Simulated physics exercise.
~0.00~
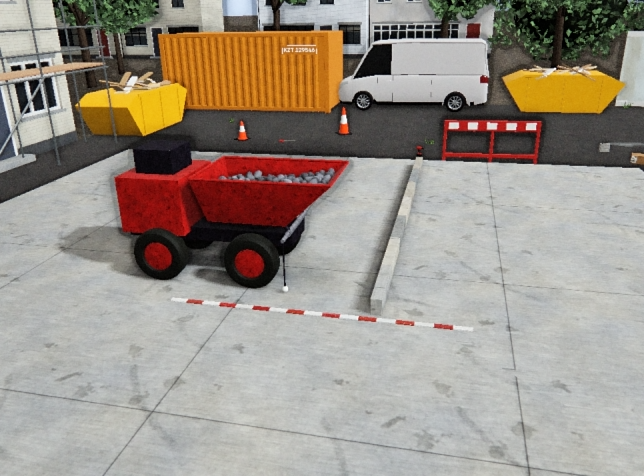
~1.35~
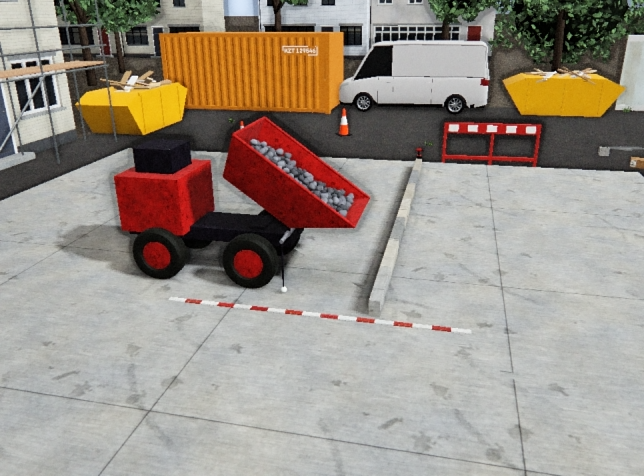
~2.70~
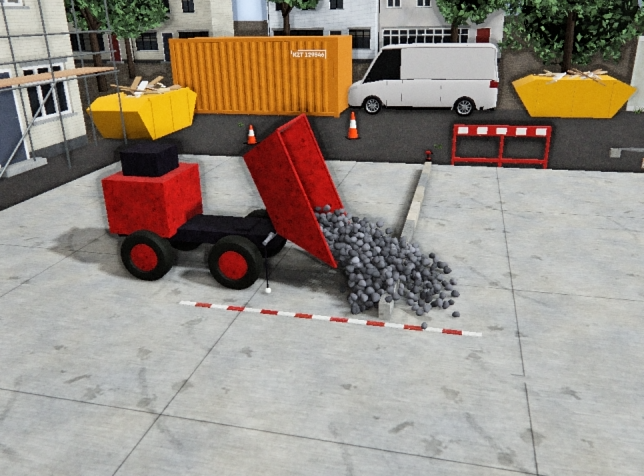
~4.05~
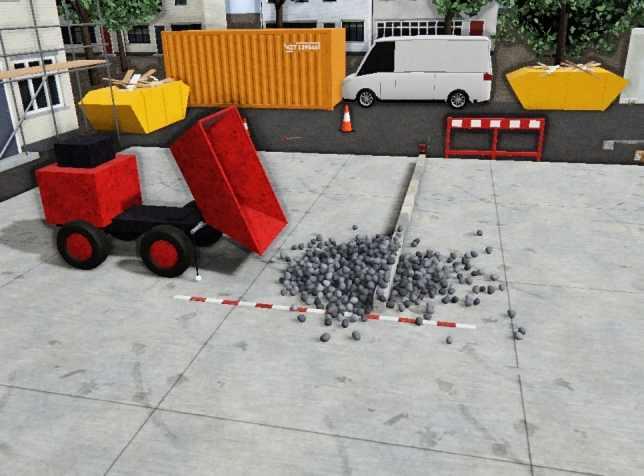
A small red dumper tipped up its loaded body and poured grey stones onto the concrete, then rolled away to the left with the body still raised, leaving the stones spread around a low kerb, mostly on the near side, with some beyond it.
